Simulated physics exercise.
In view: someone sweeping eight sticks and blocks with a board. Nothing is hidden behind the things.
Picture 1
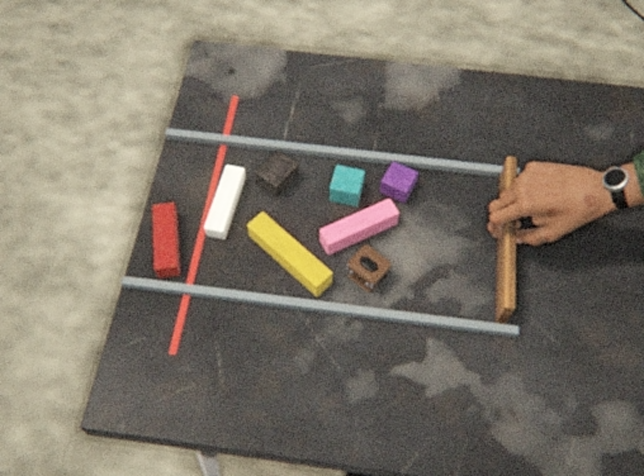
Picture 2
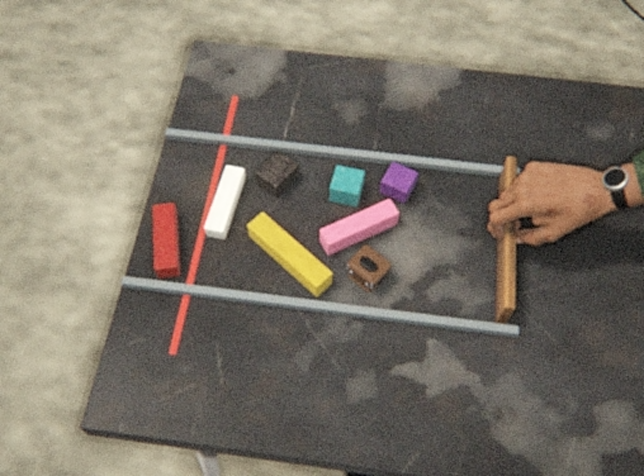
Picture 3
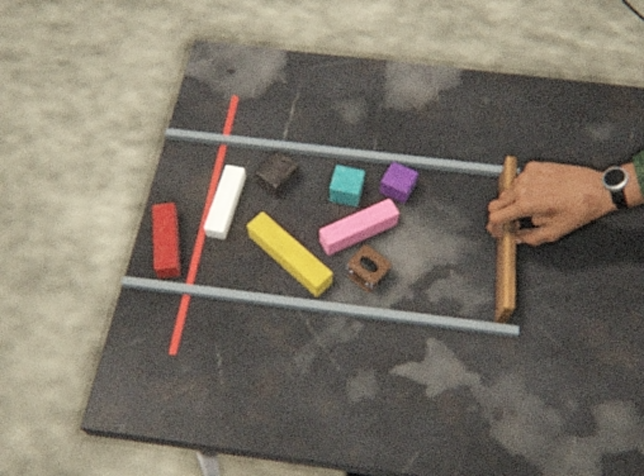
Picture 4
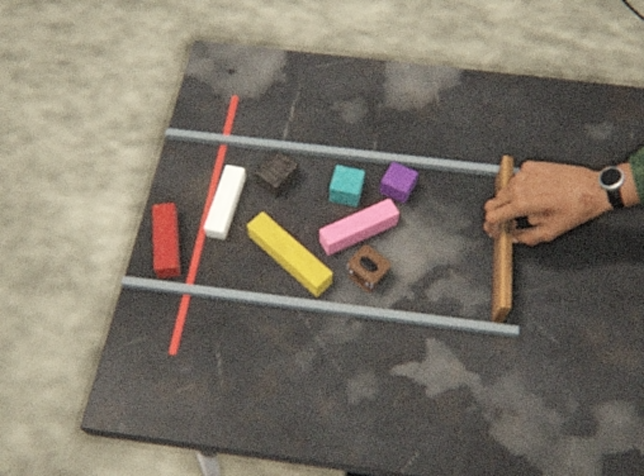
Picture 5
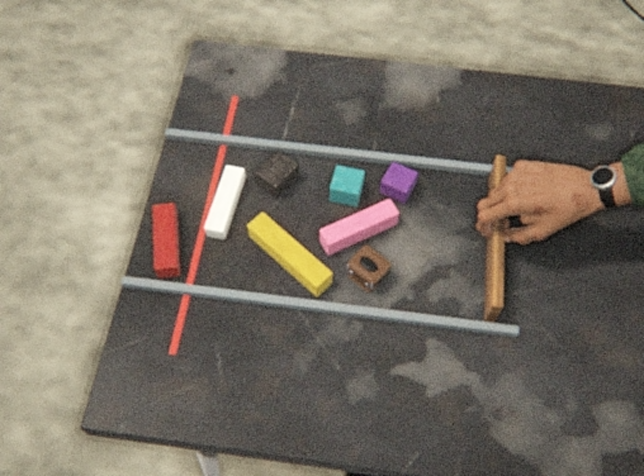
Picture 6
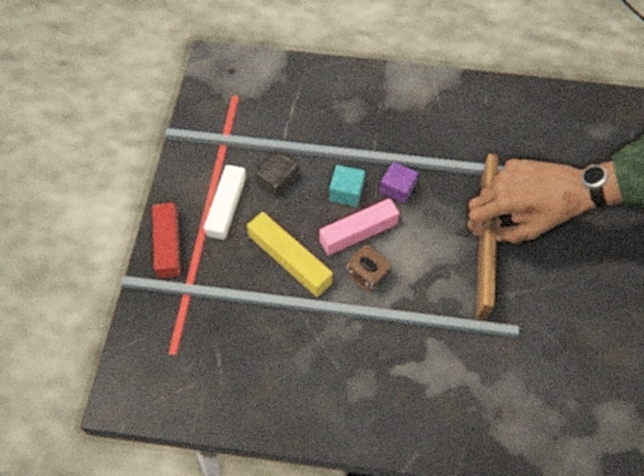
On a dark, blotchy tabletop above a pale speckled floor, seen from above at a slight angle, two grey rails run across with a red strip crossing them at the left. A red bar lies left of the strip, and white, black, yellow, turquoise, pink, purple and brown pieces lie right of it. A watch-wearing hand holds a wooden board still, then slides it slightly left, touching no pieces.
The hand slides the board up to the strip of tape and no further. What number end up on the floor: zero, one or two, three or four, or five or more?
In the end the number that fall off is three or four.
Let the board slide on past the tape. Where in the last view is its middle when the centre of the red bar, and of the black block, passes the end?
For the red bar at (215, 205), for the black block at (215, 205).
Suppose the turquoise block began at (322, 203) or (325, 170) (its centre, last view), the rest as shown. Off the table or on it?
In turn it remains up; remains up.
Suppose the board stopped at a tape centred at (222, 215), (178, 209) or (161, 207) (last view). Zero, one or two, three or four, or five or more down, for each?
One after another: Either one or two; more than four; at least five.
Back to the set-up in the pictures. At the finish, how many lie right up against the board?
In contact: 4.
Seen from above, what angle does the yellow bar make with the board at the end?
Near 55 degrees.
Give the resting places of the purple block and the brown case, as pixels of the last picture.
First (204, 161), then (177, 234).
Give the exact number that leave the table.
Exactly 3.
Early on, none off yet; red bar at rest near (166, 240); white stick at rest near (226, 202); black block at rest near (277, 174).
Finally, the number that fall off is three or four; lost, black block, white stick and red bar.
